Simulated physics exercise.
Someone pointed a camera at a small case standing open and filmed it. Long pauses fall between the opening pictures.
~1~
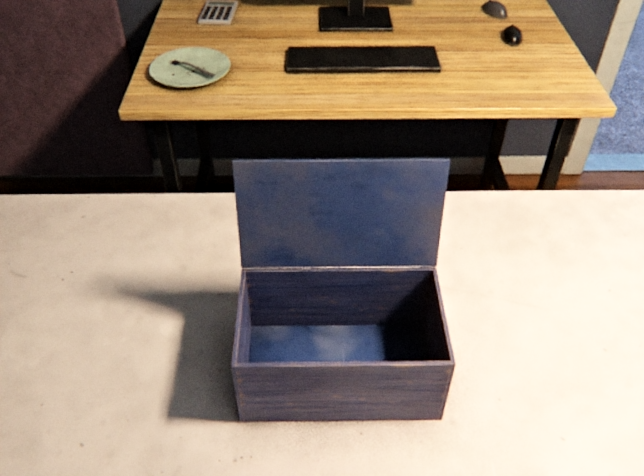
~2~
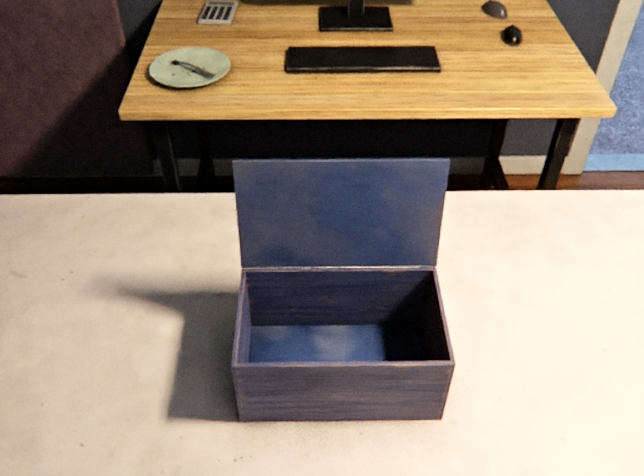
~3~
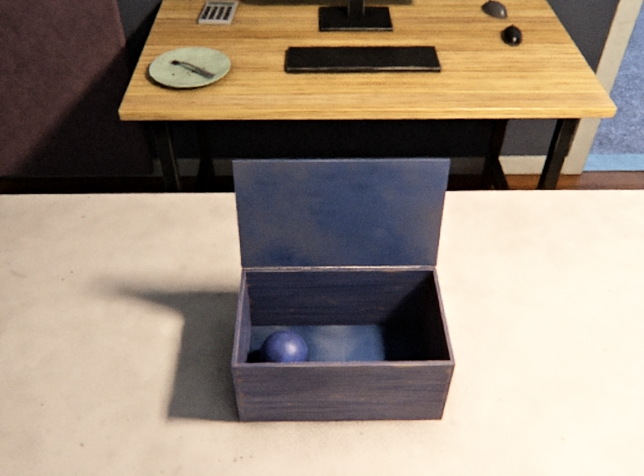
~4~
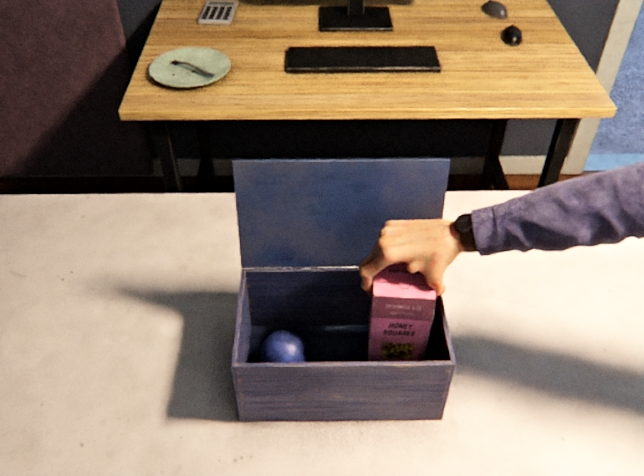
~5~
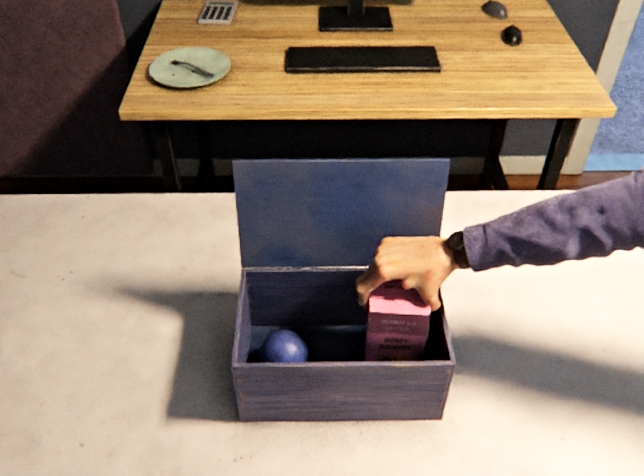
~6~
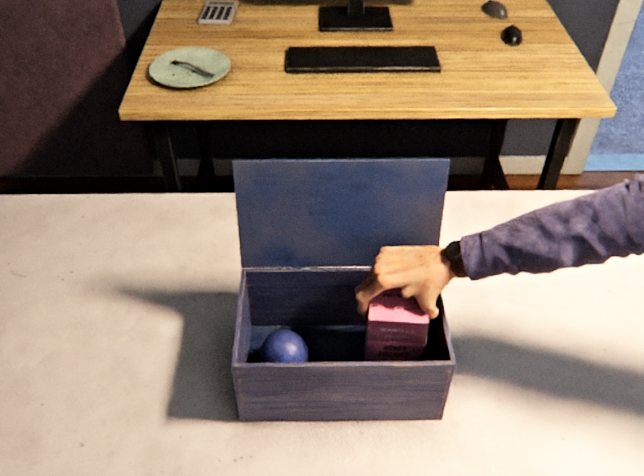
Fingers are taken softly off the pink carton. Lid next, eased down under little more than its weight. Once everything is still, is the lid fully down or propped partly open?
It is propped partly open.
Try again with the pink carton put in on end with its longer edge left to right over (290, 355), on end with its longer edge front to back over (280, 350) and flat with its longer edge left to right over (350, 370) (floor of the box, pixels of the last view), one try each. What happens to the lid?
On try one it fits down fine; on try two it won't go down; on try three it fits down fine.
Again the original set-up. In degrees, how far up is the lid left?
I'd say roughly 25 degrees above the rim.
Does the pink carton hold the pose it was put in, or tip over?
Result: The pink carton remains as it was set.
Then, 1.40 s past the last view, lid 72° above the rim.
Then, 1.90 s past the last view, lid 39° above the rim.
Finally, lid 23° above the rim; both still in place. Final places as the last picture's camera would see them, pink carton near (394, 336).
